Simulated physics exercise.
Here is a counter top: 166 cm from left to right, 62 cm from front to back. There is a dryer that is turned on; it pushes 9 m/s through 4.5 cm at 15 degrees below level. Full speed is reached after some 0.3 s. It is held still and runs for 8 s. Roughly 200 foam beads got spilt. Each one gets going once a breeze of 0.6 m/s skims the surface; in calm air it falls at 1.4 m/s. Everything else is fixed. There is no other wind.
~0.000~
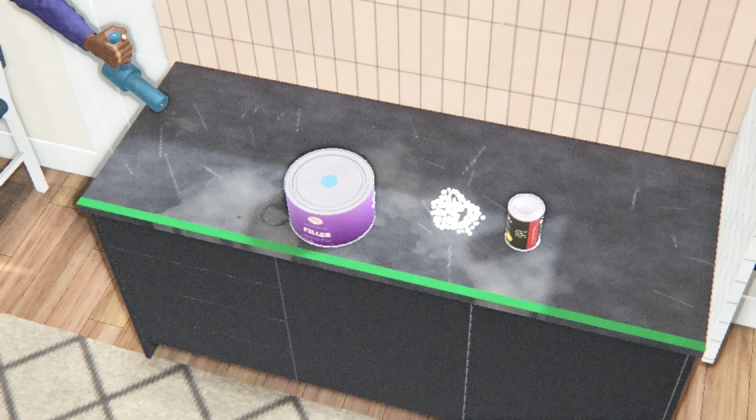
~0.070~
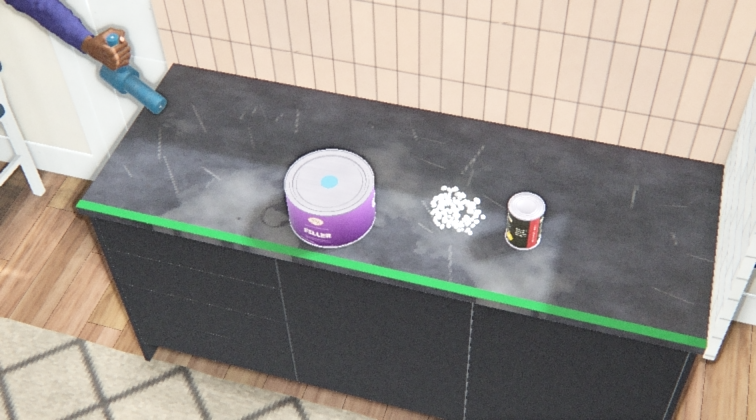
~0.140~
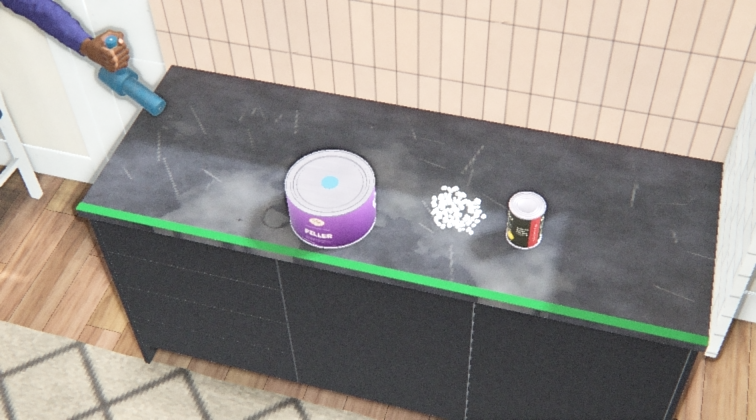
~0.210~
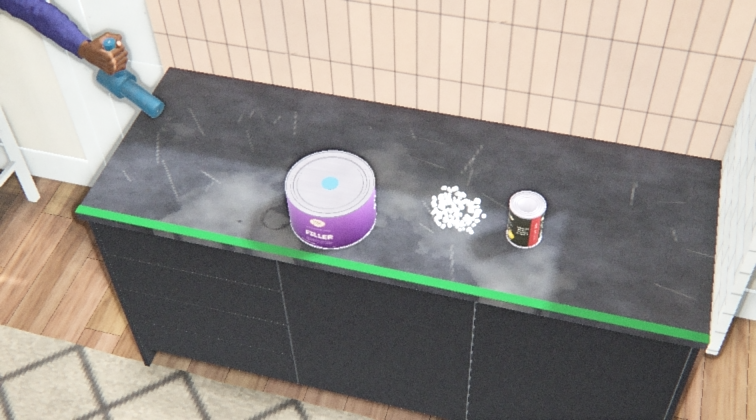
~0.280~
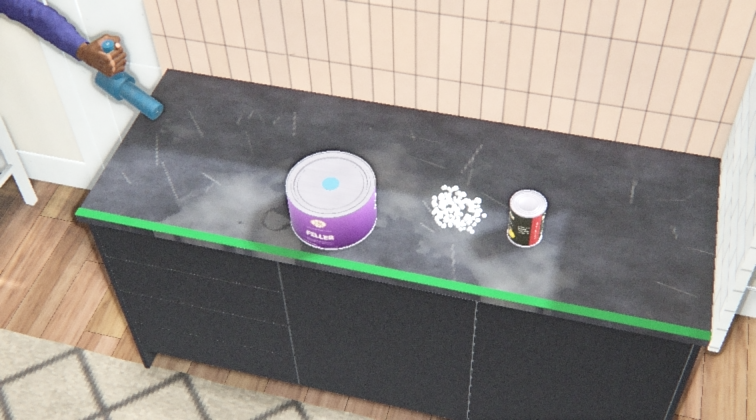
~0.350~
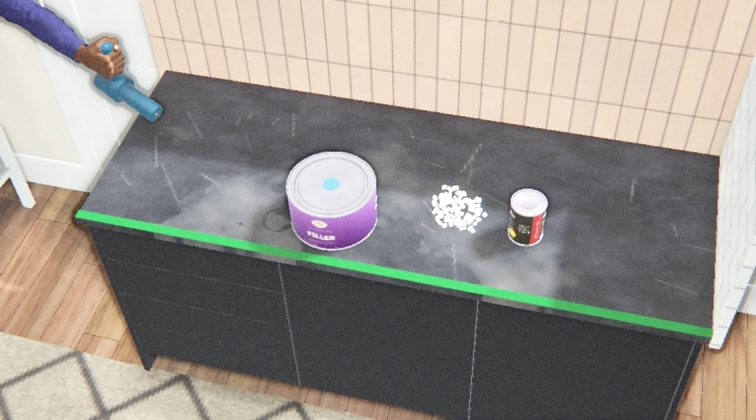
The camera drifts very slightly while everything on the dark, scratched counter top, seen from above at an angle in a room with pale pink wall tiles, stays still. At the upper left, a purple-sleeved arm holds a blue dryer over the counter's end. A large purple tin, a scattering of white beads and a small black-and-red tin sit left to right behind the green front edge.
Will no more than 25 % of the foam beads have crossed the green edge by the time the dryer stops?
No - more than 25 % cross it.
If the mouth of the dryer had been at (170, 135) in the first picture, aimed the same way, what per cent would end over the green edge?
In that case roughly 0 percent.
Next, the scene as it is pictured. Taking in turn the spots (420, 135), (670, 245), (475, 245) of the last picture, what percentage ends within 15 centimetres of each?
Estimates in listed order: 0 %; 20 %; 10 %.
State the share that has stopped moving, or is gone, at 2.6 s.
Estimated share: Close to 15 per cent.
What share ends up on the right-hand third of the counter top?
Share at the end: Close to 40 %.
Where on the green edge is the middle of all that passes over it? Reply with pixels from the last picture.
Near (516, 301).
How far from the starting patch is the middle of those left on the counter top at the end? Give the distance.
That works out close to 55 centimetres.
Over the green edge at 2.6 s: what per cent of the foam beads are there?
Share: Approx. 20 %.
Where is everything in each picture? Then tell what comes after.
In the first picture, the middle of the foam beads is near (455, 211), none has stirred yet and the mouth of the dryer is at (162, 105).
In the second picture, the middle of the foam beads is near (454, 208), none has stirred yet and the green edge is centred on (368, 273).
In the third picture, the middle of the foam beads is near (455, 208), none has stirred yet, the top of a tin is at (528, 205) and the top of a large tin is at (330, 182).
In the fourth picture, the middle of the foam beads is near (455, 208) and none has stirred yet.
In the fifth picture, the middle of the foam beads is near (455, 207) and none has stirred yet.
In the sixth picture, the middle of the foam beads is near (455, 207) and none has stirred yet.
After 1.6 s the count stands so, 0 % are over the green edge; the middle of those still in play is near (511, 229).
After 2.6 s the count stands so, 18 % are over the green edge; the middle of those still in play is near (508, 242).
After 4.4 s the count stands so, 42 % are over the green edge; the middle of those still in play is near (627, 248).
After 8.0 s, at the end, 56 % are over the green edge; the middle of those still in play is near (670, 258).
